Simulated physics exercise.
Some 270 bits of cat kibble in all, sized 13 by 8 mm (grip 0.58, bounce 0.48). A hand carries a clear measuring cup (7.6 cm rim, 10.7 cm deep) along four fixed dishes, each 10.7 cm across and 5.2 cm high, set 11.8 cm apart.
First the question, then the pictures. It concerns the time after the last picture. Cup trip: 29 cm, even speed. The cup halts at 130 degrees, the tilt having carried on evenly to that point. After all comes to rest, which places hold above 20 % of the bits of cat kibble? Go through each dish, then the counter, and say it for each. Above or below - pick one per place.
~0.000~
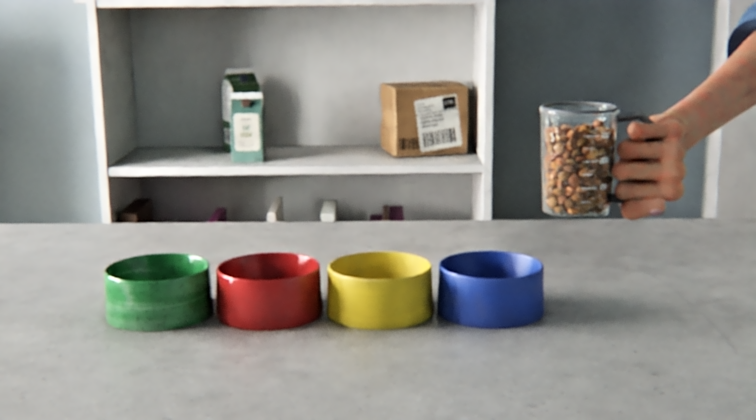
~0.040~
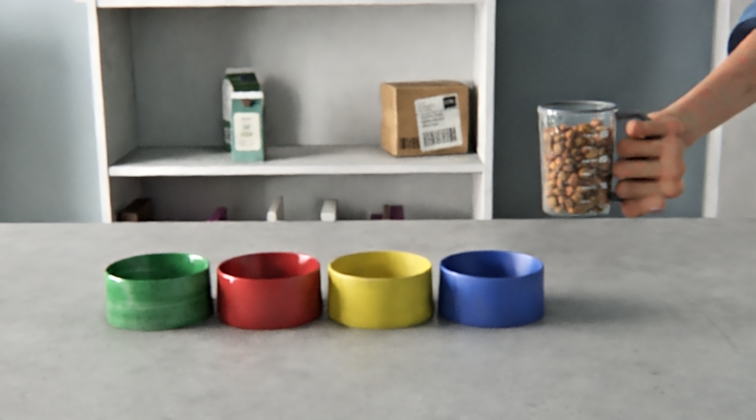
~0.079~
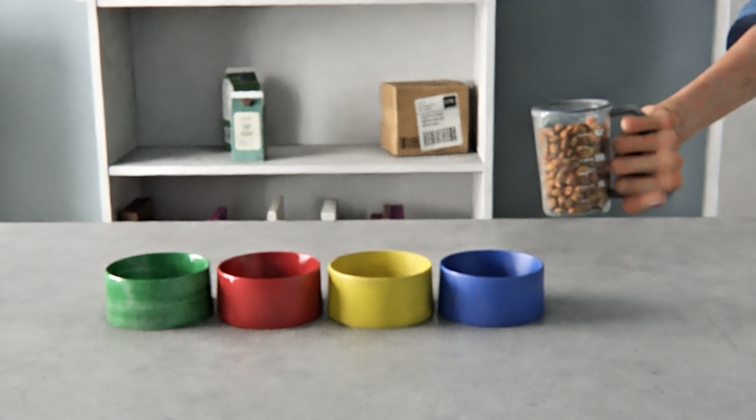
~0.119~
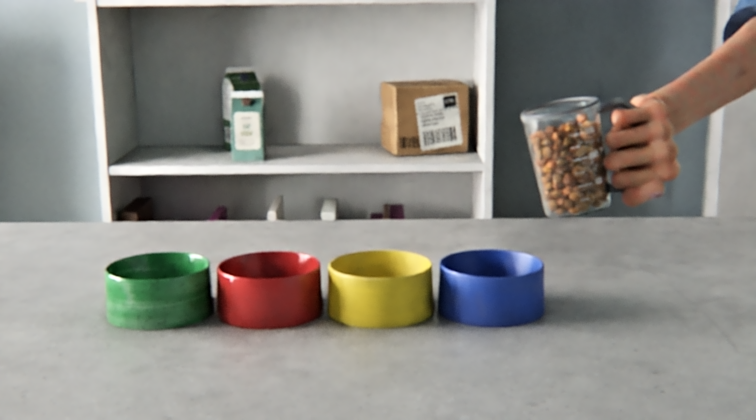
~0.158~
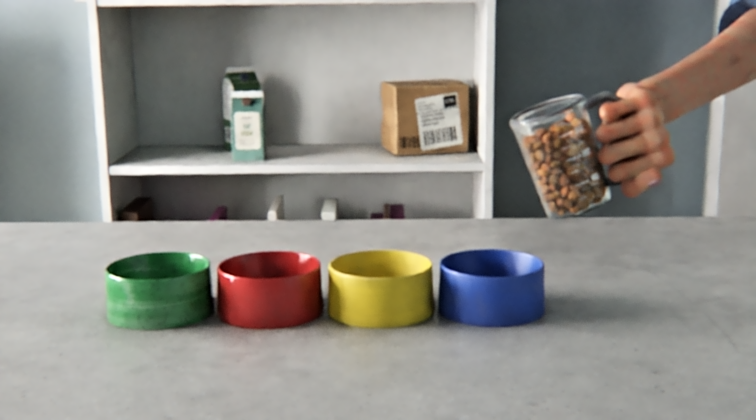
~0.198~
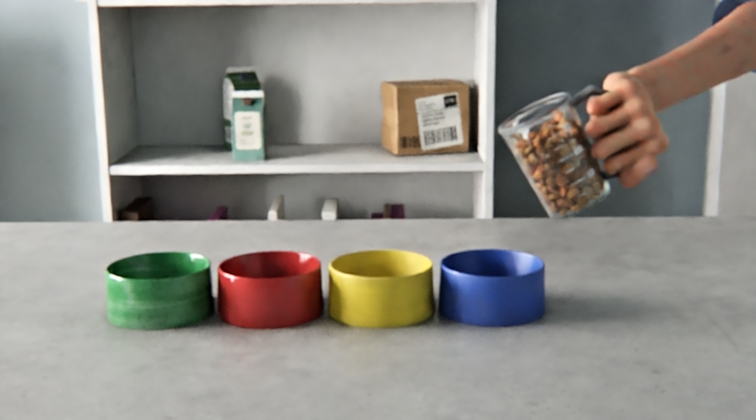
Red: Below; blue: Below; green: Below; yellow: Above; counter: Below.
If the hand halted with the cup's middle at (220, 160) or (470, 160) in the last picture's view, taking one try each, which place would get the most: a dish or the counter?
Most lands at yellow on the first run and at yellow on the second.
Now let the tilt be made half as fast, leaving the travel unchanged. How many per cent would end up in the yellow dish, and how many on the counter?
Then: Yellow 20; counter 10.
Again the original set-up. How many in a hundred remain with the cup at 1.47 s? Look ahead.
Some 0 per cent of the load.
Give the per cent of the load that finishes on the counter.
Roughly 5 percent.
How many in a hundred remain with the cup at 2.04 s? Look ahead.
Close to 0 per cent of the load, I'd guess.
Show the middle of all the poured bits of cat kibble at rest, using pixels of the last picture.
Look around (375, 288) in the last picture.
After 0.96 s, tilt 130 degrees; cup holds 5 %, yellow 85 %.
After 1.47 s, tilt 130 degrees; cup holds 0 %, yellow 95 %.
After 2.04 s, tilt 130 degrees; cup holds 0 %, yellow 95 %.
By 2.3 s all is still; red 0 %, blue 0 %, green 0 %, yellow 95 %, counter 5 %.
